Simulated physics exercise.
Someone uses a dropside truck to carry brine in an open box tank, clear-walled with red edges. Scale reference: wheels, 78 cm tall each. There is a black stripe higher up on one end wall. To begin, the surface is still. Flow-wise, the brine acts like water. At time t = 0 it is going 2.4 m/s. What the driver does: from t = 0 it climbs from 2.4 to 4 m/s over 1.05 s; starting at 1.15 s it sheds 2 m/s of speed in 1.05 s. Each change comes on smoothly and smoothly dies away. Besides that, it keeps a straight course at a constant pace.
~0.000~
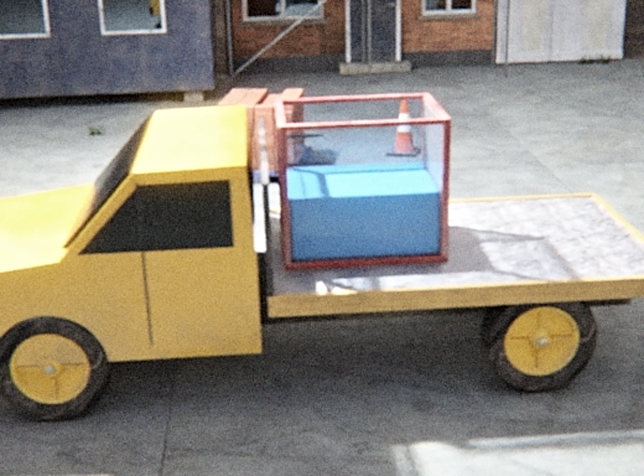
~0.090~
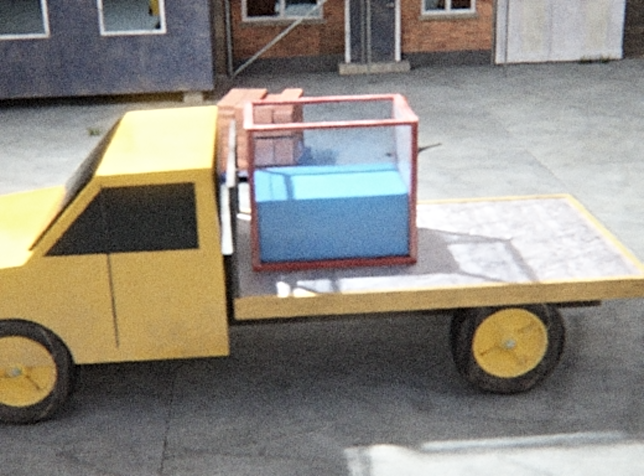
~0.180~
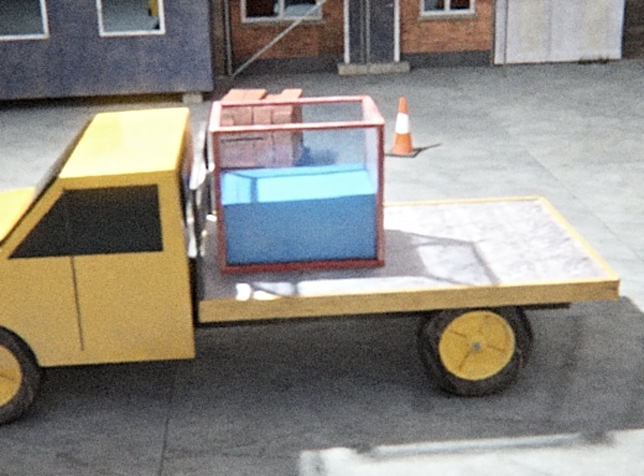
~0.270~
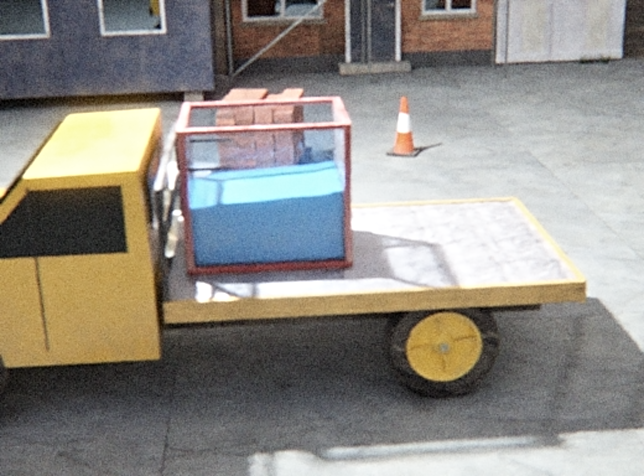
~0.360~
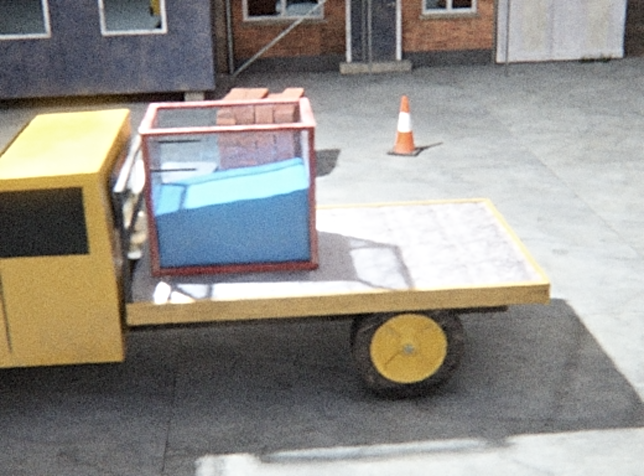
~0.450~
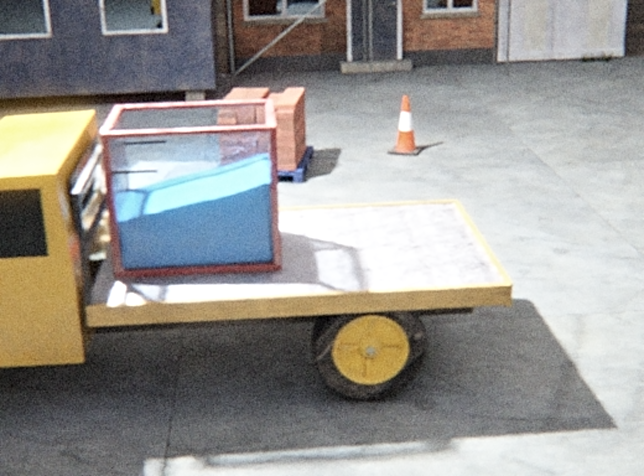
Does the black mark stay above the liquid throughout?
No.
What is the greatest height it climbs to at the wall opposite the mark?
It tops out at about 77 cm.
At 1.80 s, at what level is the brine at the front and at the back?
Front level 64 cm, back level 22 cm.
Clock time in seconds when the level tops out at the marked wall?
Peak at approx. 1.5 s.
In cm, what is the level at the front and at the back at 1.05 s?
Roughly 38 cm in front and 54 cm behind.
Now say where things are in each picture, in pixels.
The first picture shows level at the front (299, 194); level at the back (428, 188); still flat; the front is on the left, levels are read along the near wall; the black line, on the front wall, is at (302, 165); a wheel hub at (544, 344).
The second picture shows level at the front (267, 195); level at the back (397, 189); still flat.
The third picture shows level at the front (234, 198); level at the back (364, 191); still flat.
The fourth picture shows level at the front (201, 202); level at the back (332, 190); rising 3° towards the back.
The fifth picture shows level at the front (167, 210); level at the back (297, 185); rising 9° towards the back.
The sixth picture shows level at the front (129, 215); level at the back (259, 181); rising 13° towards the back; a wheel hub at (372, 353).
Then, 1.05 s in, front 38 cm, middle 48 cm, back 54 cm above the floor; no loss so far.
Then, 1.80 s in, front 63 cm, middle 53 cm, back 23 cm above the floor; no loss so far.
Then, 2.70 s in, front 36 cm, middle 53 cm, back 46 cm above the floor; no loss so far.
Then, 5.18 s in, the waves are smaller; the highest at the front wall was 79 cm, at 1.55 s, against a line at 70 cm.
